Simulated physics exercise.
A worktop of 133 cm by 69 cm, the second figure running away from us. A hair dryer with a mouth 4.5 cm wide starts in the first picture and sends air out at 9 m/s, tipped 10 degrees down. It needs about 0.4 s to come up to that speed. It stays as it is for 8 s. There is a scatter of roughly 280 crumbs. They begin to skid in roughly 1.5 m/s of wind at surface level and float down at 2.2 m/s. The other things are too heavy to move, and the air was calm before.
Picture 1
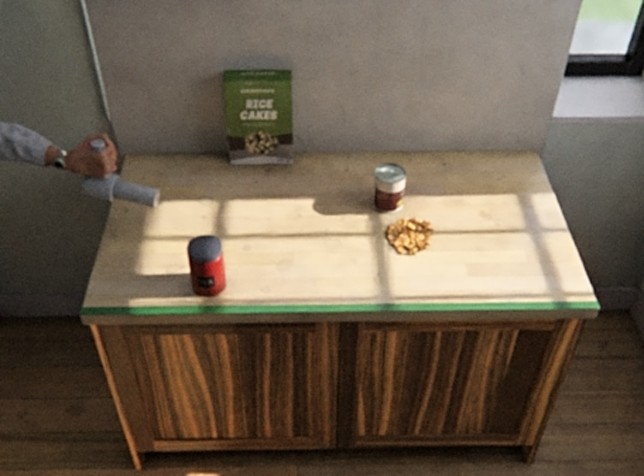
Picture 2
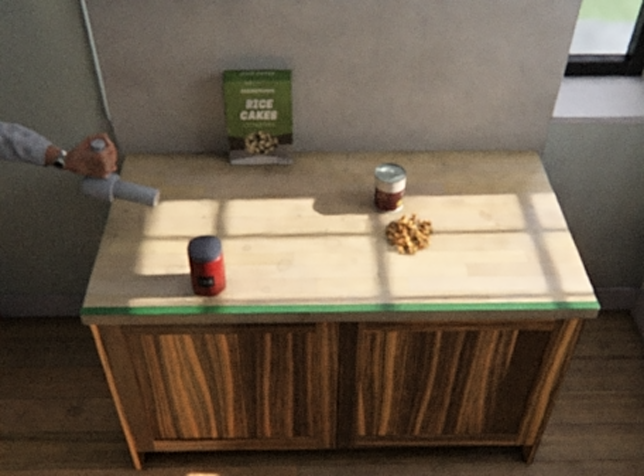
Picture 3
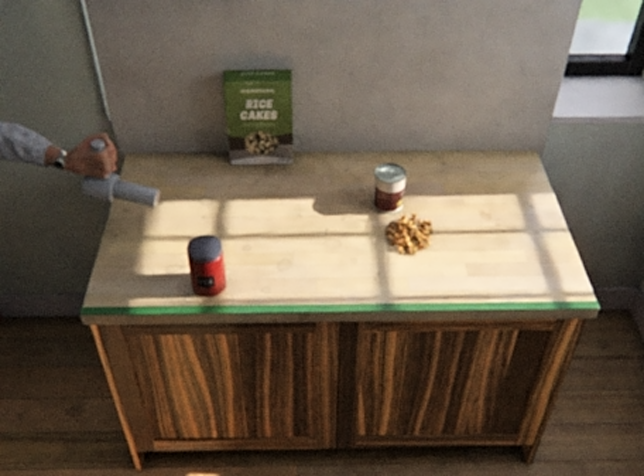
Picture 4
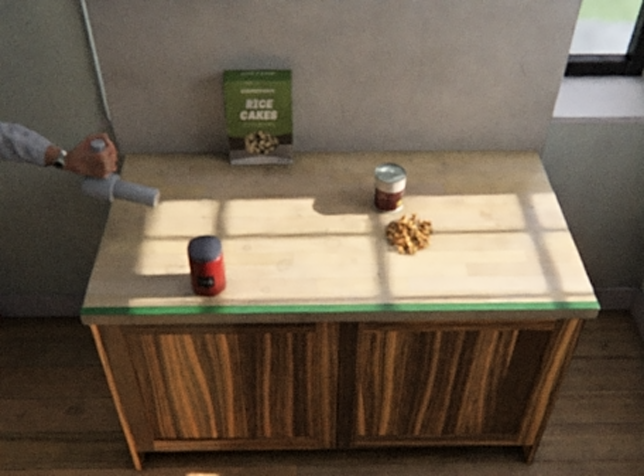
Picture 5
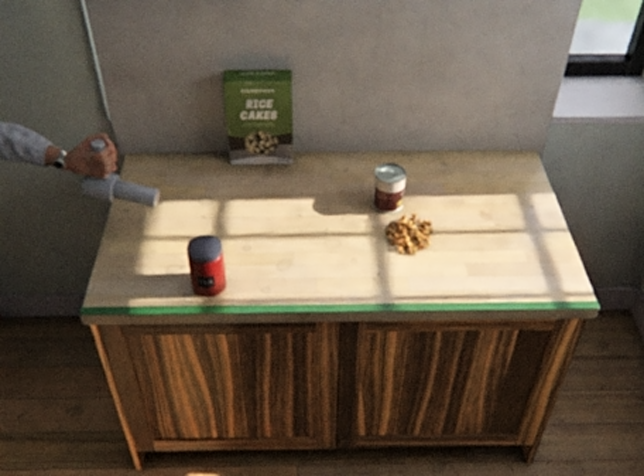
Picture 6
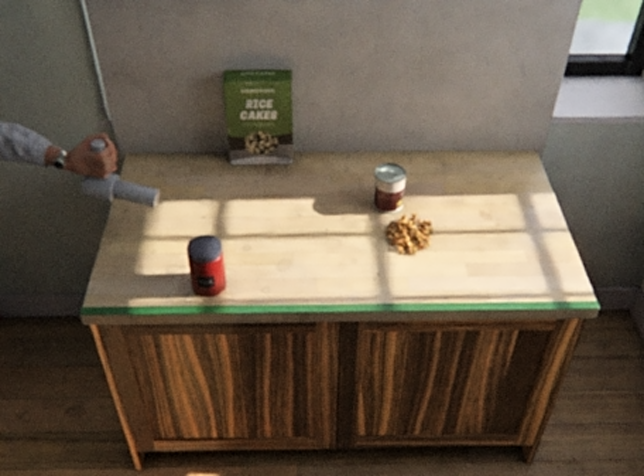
At the start, a hand at the left points a grey hair dryer over a pale wooden counter holding a red container, a tin, a small pile of crumbs and a green rice cakes packet. The hand stays in place, and through to the end nothing on the counter visibly moves.
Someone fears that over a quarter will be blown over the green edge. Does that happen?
As for a quarter going over the green edge: No.
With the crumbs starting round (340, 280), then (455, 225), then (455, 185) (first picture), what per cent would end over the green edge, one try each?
In that order: 90 %, 0 %, 0 %.
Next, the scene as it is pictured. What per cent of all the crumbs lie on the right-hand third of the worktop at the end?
Near 0 %.
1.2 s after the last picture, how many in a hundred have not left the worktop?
About 0 %.
Then, 1.2 s after the last picture, 0 % are over the green edge; 100 % have settled or left.
Then, 2.2 s after the last picture, 0 % are over the green edge; 100 % have settled or left.
Then, 4.0 s after the last picture, 0 % are over the green edge; 100 % have settled or left.
Then, 7.6 s after the last picture, at the end, 0 % are over the green edge.
